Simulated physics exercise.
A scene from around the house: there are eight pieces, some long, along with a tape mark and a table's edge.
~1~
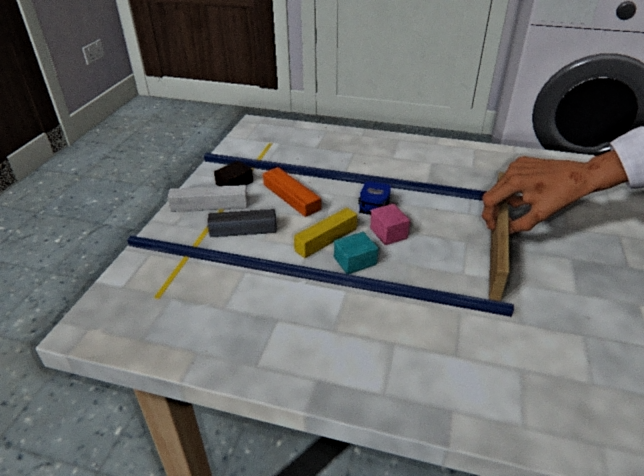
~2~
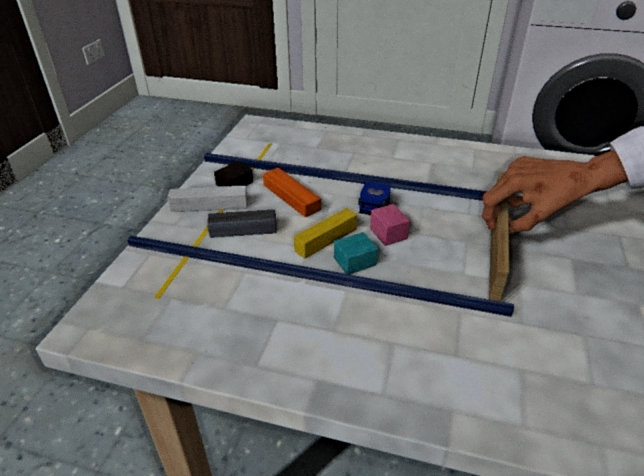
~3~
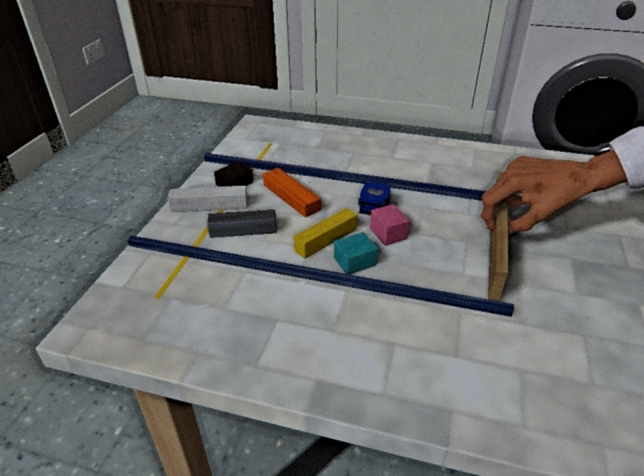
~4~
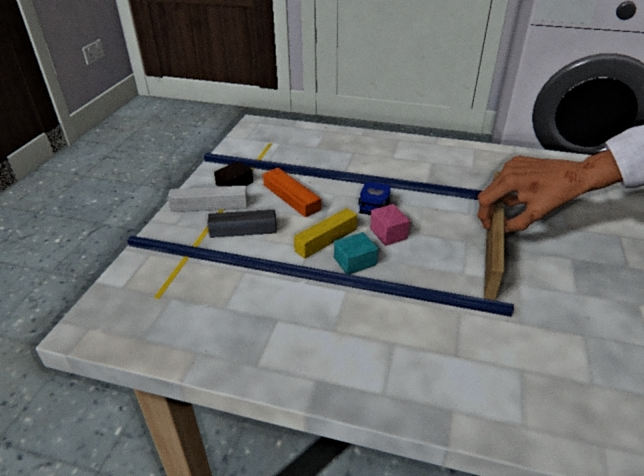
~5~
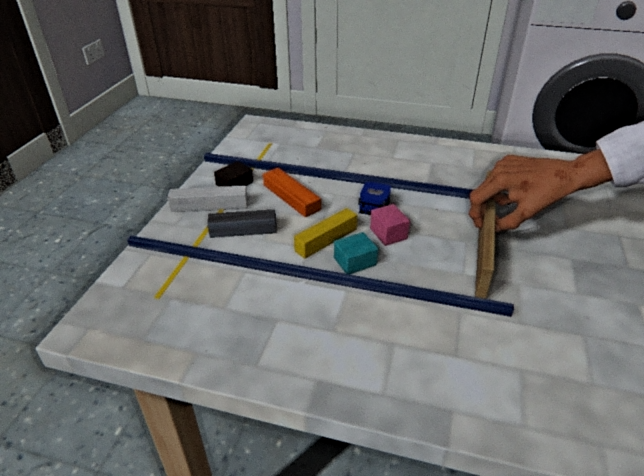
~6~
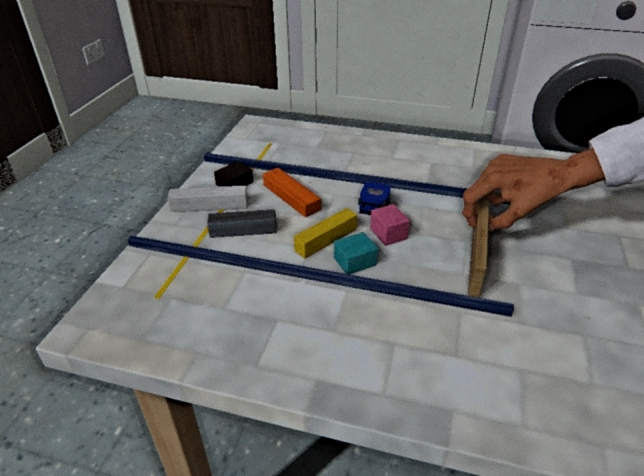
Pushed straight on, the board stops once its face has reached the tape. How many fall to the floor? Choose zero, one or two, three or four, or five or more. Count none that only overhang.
One or two.
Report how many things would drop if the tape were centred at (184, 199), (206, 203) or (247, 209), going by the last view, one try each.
5, 3, 0.
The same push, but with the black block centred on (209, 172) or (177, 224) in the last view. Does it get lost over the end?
Lab note - black block, try one keeps its place, try two ends off.
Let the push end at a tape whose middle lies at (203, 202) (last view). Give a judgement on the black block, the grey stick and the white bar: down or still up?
Starting with the black block, it ends up falling, then the grey stick ends up falling, then the white bar ends up falling.
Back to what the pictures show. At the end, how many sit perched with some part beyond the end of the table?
The tally is 2.
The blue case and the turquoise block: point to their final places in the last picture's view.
In the last picture, roughly (227, 178) and (184, 231).
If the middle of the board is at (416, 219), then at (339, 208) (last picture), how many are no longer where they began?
I count 0 first and 5 after.
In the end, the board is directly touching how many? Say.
It touches 3.
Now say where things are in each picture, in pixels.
The first frame shows white bar (209, 199); black block (234, 177); grey stick (243, 223); board (499, 232); tape (225, 206).
The second frame shows black block (234, 177); orange stick (291, 191).
The third frame shows grey stick (243, 224); pink block (389, 225).
The fourth frame shows white bar (209, 199); turquoise block (355, 253).
The fifth frame shows black block (234, 177); board (486, 230).
The sixth frame shows white bar (209, 199); black block (234, 177); grey stick (243, 224); board (480, 229); tape (225, 206).
A little later, none off yet; white bar at rest near (209, 199); black block at rest near (234, 177); grey stick at rest near (243, 224).
When it is over, the number that fall off is one or two; down, white bar.
